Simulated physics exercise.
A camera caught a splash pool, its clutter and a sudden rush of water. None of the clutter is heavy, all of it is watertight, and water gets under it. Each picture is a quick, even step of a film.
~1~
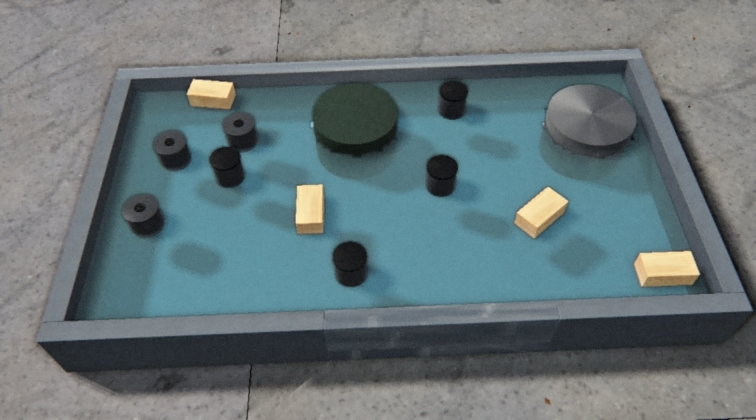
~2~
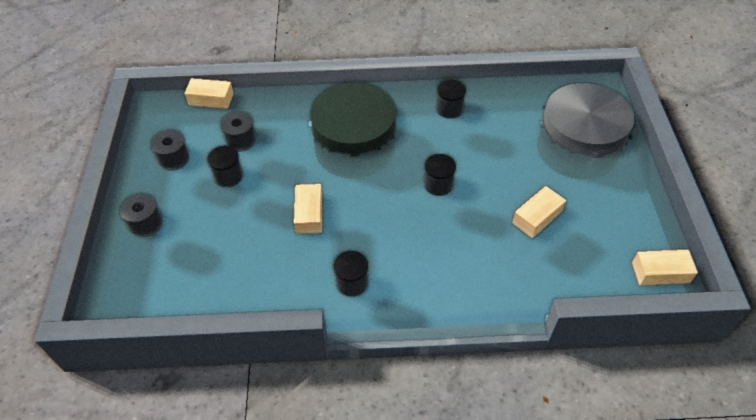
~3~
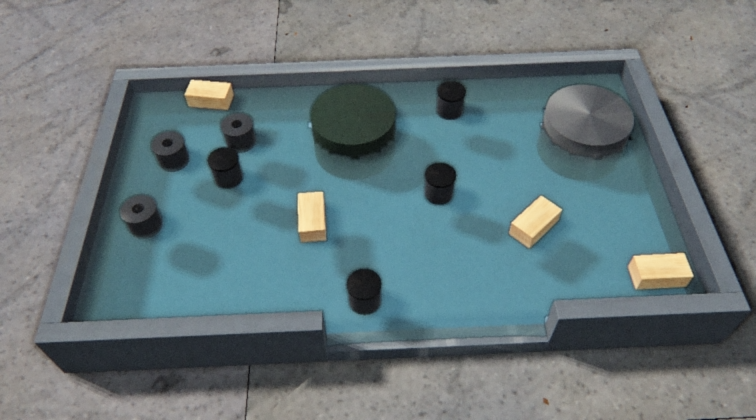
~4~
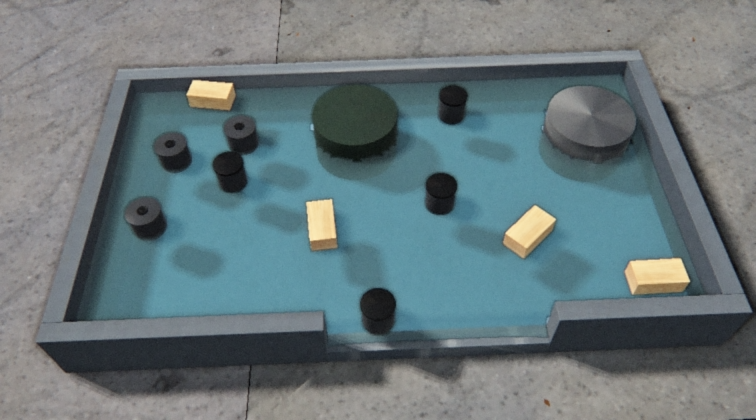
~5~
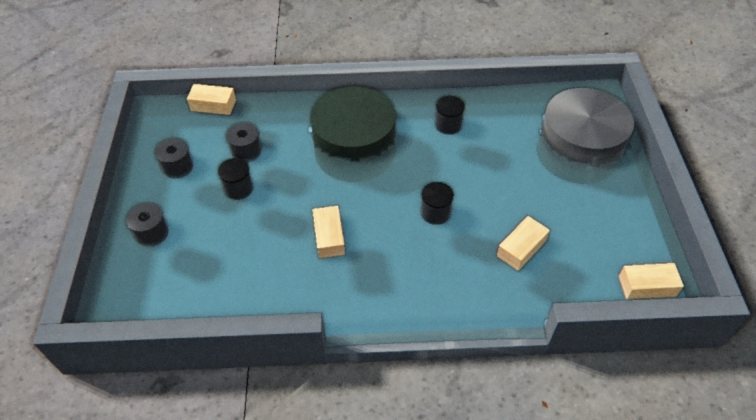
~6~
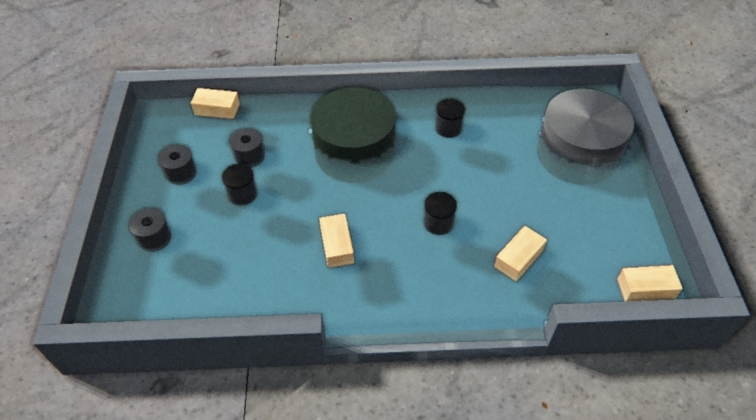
At first, wooden blocks, small dark cylinders and two large discs, one dark green and one grey, sit in a walled pool of blue water. Then a section of the front wall disappears, and a black cylinder drifts to the gap and out of view, while the blocks and remaining small cylinders shift slightly toward the front.
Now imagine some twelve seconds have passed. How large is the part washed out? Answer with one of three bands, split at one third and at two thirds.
One third to two thirds.
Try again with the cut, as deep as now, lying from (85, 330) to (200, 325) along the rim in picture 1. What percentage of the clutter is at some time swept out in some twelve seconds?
Some 40 per cent.
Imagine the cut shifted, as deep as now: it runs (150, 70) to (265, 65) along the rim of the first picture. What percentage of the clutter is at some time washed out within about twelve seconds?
50 per cent.
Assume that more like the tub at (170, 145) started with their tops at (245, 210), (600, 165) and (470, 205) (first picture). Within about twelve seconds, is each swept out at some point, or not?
First one makes it out, second one does not escape, third one makes it out.
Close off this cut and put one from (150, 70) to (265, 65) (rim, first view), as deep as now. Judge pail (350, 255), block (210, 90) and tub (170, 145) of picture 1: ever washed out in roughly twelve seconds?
Same order as asked: Never leaves, exits, exits.
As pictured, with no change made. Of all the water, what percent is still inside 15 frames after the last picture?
I make it 64 percent.
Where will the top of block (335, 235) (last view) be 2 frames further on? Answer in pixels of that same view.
The top ends up somewhere near (359, 254).
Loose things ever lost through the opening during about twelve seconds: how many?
So the number is 4.
A moment on, 1 of 11 are out; 10 afloat.
Next, 3 of 11 are out; 8 afloat.
Later, 4 of 11 are out; 7 afloat.
In the end, 4 of 11 are out; 7 afloat.
